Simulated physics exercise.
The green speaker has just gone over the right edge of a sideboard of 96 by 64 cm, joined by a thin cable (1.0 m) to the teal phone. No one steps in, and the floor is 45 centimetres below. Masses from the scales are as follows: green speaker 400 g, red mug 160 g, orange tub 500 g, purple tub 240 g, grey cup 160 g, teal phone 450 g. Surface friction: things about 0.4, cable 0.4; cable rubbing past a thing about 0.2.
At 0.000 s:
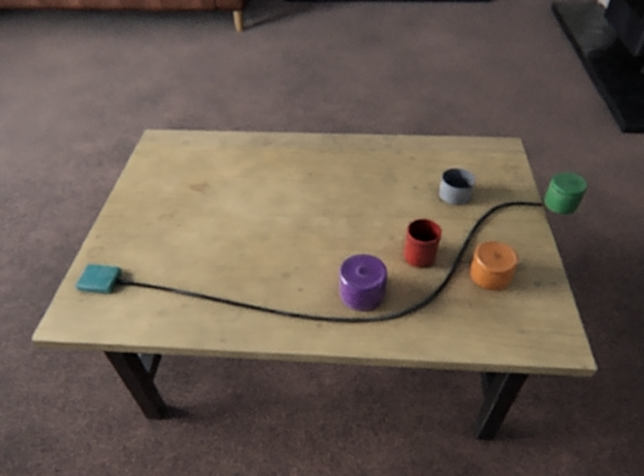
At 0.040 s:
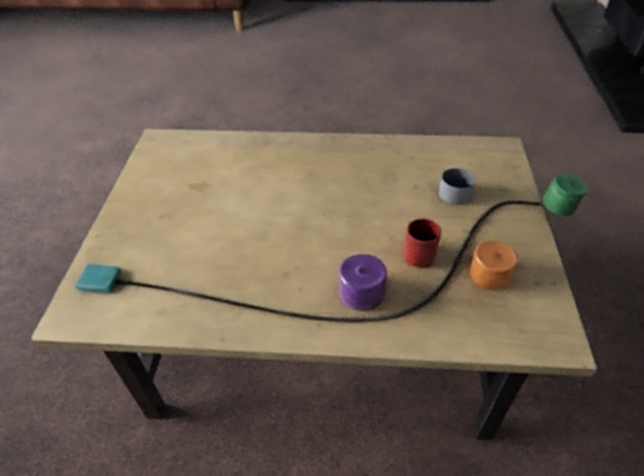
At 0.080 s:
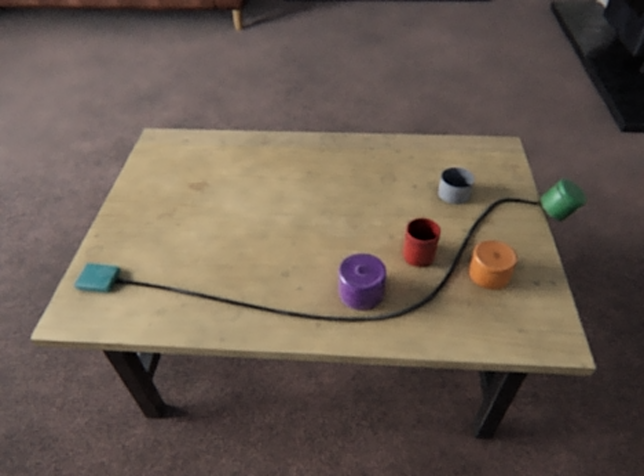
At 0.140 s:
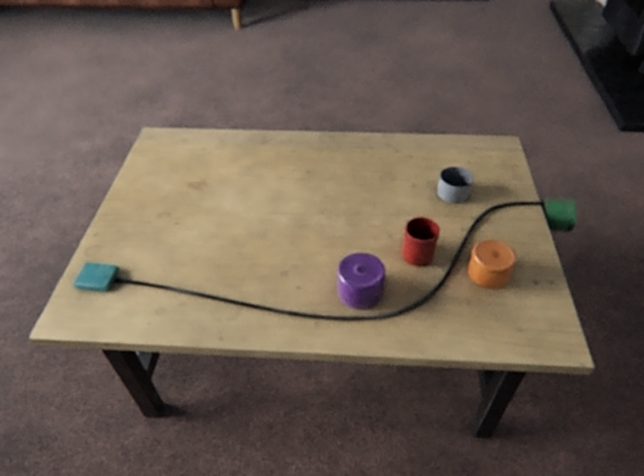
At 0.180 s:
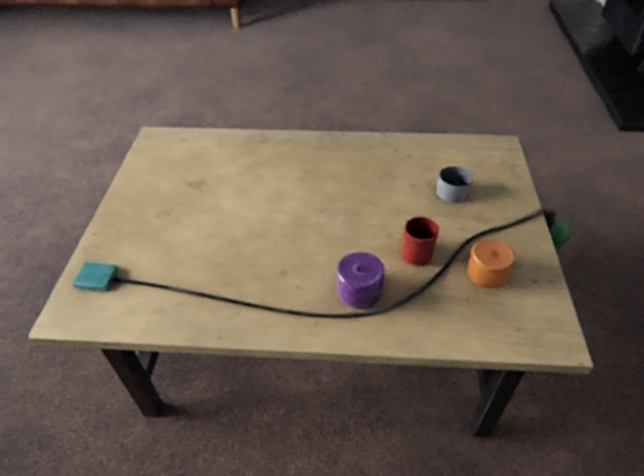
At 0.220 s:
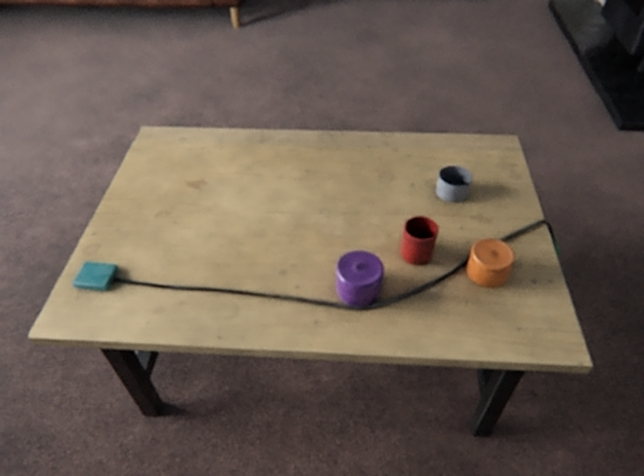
A green cylinder tilted over the right edge of the wooden table and dropped out of sight, drawing its dark cable straighter past the purple and orange tubs while the teal object stayed put.
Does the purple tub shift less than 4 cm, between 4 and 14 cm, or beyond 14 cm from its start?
It shifts between 4 and 14 cm.
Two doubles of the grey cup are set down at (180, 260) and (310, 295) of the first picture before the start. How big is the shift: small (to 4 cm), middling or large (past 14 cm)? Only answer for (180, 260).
Net shift there: Minor.
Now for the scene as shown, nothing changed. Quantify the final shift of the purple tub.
For the purple tub, I'd say close to 10 cm.
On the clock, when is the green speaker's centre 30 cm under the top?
At 0.90 s.
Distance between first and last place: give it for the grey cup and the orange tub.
Grey cup roughly 0 cm, orange tub roughly 0 cm.
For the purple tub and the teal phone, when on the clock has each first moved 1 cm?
On the clock, purple tub 0.26 s and teal phone 0.26 s.
After 0.5 s, the cable's tail end at (141, 281); purple tub 9 cm off its start, green speaker over the edge, teal phone 5 cm off its start.
After 0.7 s, the cable's tail end at (148, 280); purple tub 9 cm off its start, green speaker over the edge, teal phone 7 cm off its start.
After 1.0 s, the cable's tail end at (171, 278); purple tub 9 cm off its start at (353, 231), green speaker over the edge, teal phone 11 cm off its start at (150, 274).
After 1.2 s, the cable's tail end at (178, 277); purple tub 9 cm off its start, teal phone 12 cm off its start, green speaker over the edge.
After 2.4 s, the cable's tail end at (199, 277); purple tub 9 cm off its start at (353, 231), teal phone 16 cm off its start at (178, 273), green speaker over the edge.
